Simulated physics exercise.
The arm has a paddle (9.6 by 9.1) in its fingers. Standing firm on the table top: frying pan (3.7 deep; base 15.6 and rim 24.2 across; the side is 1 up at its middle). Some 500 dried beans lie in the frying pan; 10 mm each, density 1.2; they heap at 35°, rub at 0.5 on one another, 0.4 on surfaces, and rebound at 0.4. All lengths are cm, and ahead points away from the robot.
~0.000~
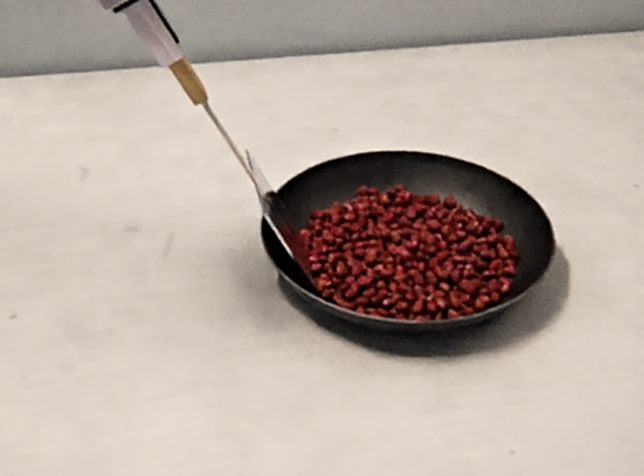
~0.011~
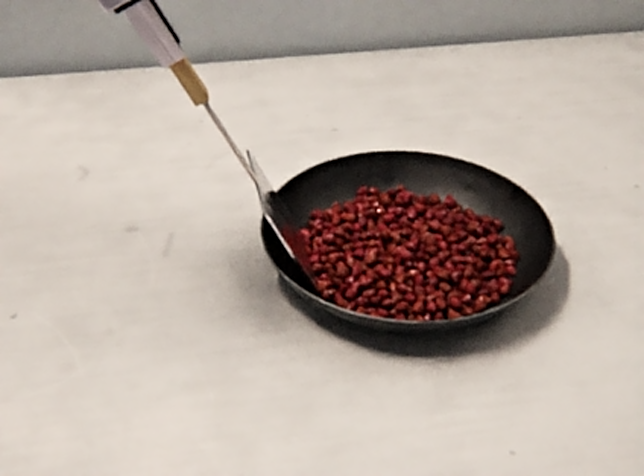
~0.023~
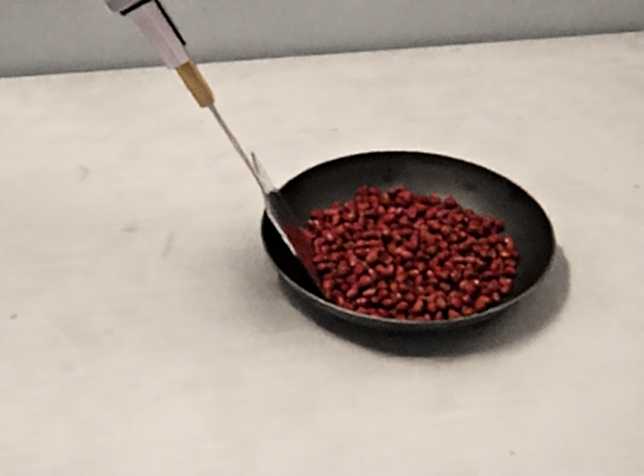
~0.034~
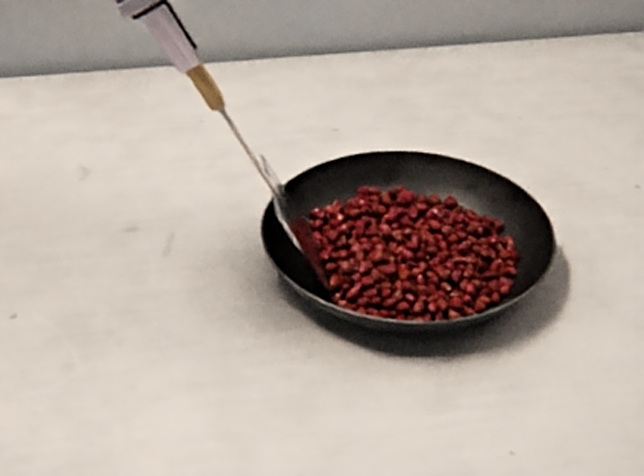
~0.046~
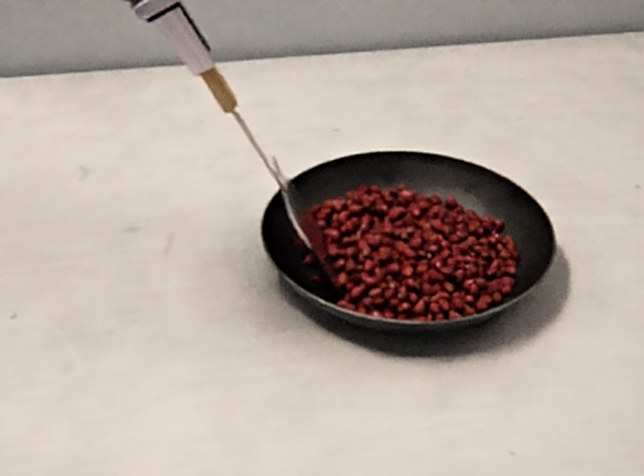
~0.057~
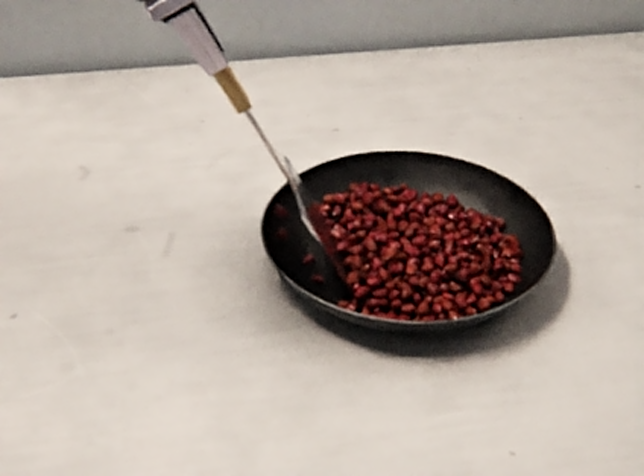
A robot arm holding a thin paddle dipped into a black frying pan of dark red beans slid it slowly to the right, nudging the pile a little and leaving a few beans behind on the left.
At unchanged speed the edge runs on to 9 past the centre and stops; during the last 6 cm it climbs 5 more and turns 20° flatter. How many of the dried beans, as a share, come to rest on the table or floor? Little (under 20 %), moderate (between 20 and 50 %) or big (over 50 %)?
Share on the table or floor: Moderate (between 20 and 50 %).
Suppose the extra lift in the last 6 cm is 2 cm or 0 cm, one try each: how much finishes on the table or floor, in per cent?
Some 40 and 40 per cent.
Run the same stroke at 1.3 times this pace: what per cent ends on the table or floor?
About 30 per cent.
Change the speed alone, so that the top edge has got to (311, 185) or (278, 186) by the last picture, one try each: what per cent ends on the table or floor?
About 25 and 20 per cent.
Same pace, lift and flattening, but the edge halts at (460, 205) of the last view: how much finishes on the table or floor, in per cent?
Some 5 per cent.
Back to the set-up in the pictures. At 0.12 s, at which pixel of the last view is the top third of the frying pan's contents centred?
At about (456, 239).
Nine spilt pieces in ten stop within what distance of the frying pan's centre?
About 40 cm.
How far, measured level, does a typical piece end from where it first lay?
About 6 cm.
By 0.12 s, sloping 63°, highest piece 16 above the table; 502 in the frying pan, 2 on the blade or in flight.
By 0.17 s, sloping 57°, highest piece 25 above the table; 494 in the frying pan, 10 on the blade or in flight.
By 0.40 s, sloping 43°, highest piece 25 above the table; 361 in the frying pan, 105 on the table or floor, 38 on the blade or in flight.
By 1.45 s, sloping 43°, highest piece 4 above the table; 361 in the frying pan, 143 on the table or floor.
Final count, 361 in the frying pan, 143 on the table or floor. That is 28 % on the table or floor.
